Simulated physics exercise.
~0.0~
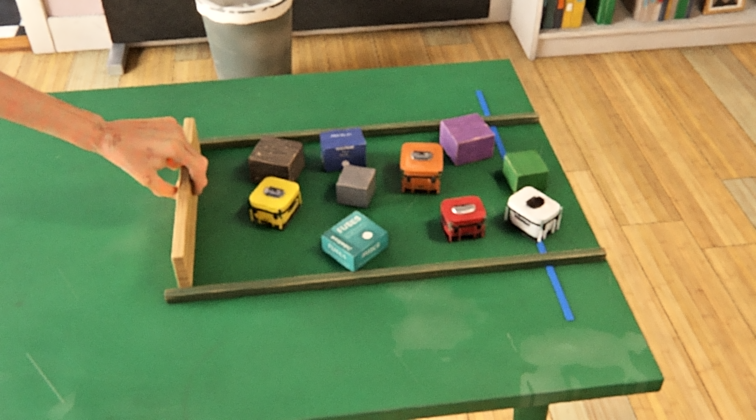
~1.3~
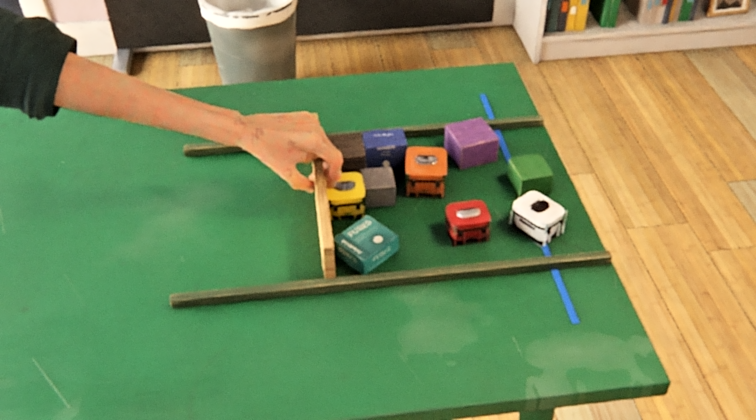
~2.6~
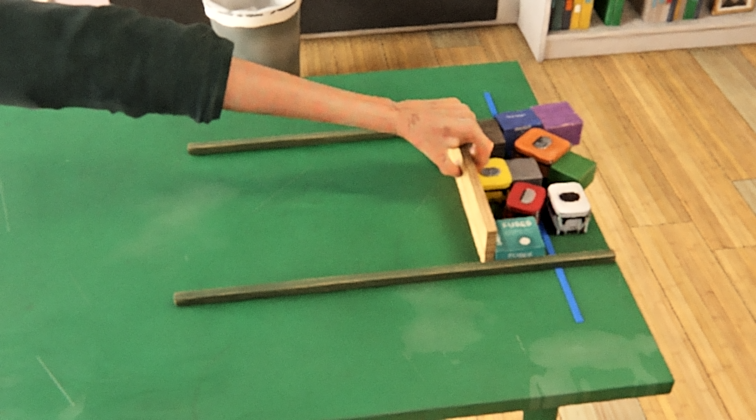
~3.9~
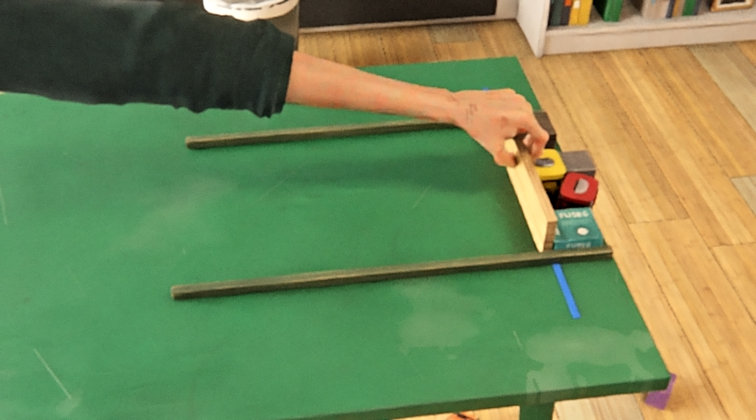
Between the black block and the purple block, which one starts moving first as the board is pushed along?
The black block starts moving first. The purple block stays where it is until the board has pushed the bunched-up things further right.
Hand-pushed wooden board sweeping blocks and cases right along a green table, several falling off the end, others stopping near the edge.
